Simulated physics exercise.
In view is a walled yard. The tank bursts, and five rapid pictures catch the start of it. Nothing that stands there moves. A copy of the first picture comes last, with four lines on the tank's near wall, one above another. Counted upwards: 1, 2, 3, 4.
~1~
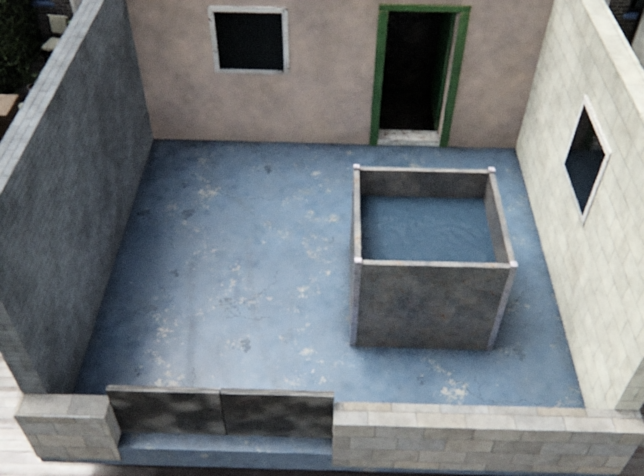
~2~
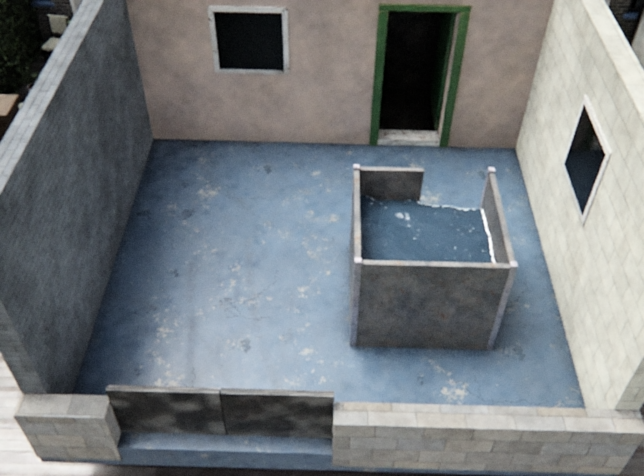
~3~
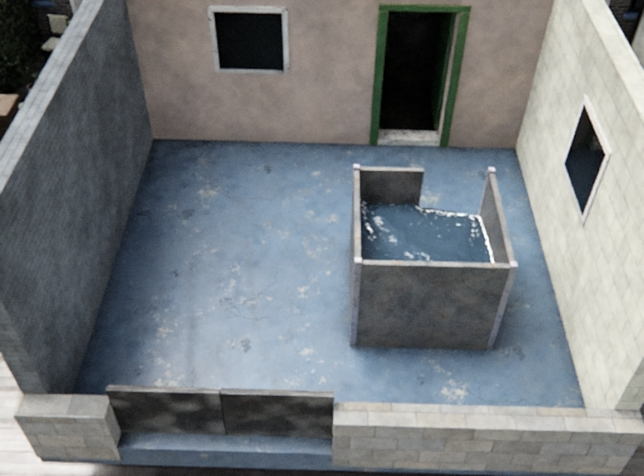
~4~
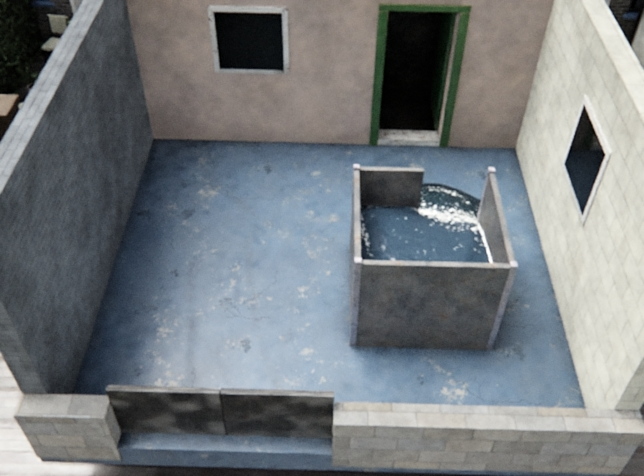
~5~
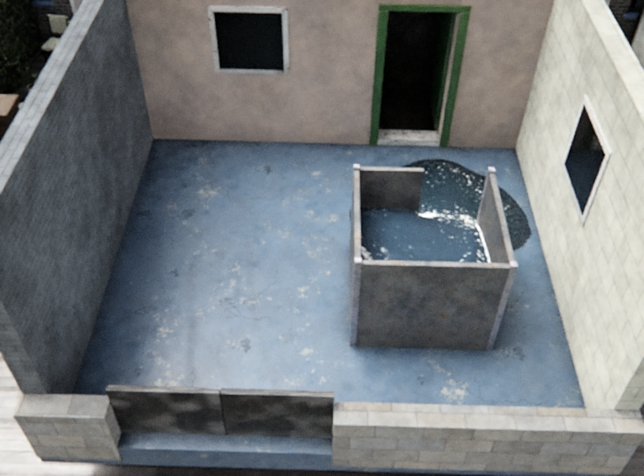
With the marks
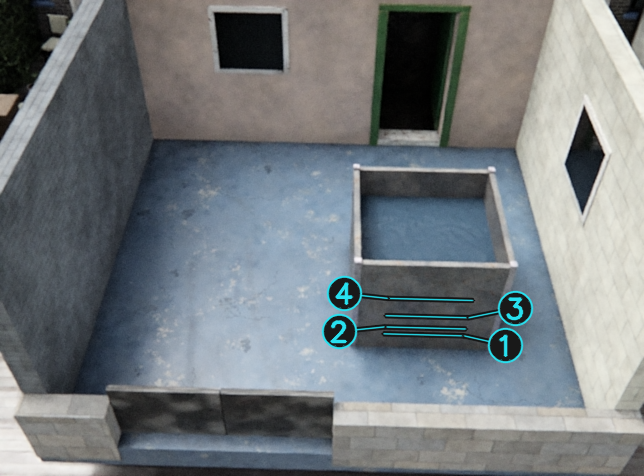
In a walled yard with a green doorway, part of a square tank's back wall disappeared, and the water inside churned and poured out through the gap, spreading in a dark pool behind it.
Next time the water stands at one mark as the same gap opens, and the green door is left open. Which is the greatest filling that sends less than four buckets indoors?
Level 2 just does it.
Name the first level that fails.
The answer is 3.
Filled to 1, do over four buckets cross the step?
No, that is safe.
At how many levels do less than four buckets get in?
Two.
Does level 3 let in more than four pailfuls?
Yes, that goes wrong.
In cyan, 1 at (423, 334); 2 at (425, 327); 3 at (427, 316); 4 at (430, 299); from the bottom up 1, 2, 3, 4.
With 1, nothing gets over.
With 2, a bucket or two gets in.
With 3, about 10 bucketfuls get in.
With 4, dozens of bucketfuls pour in.
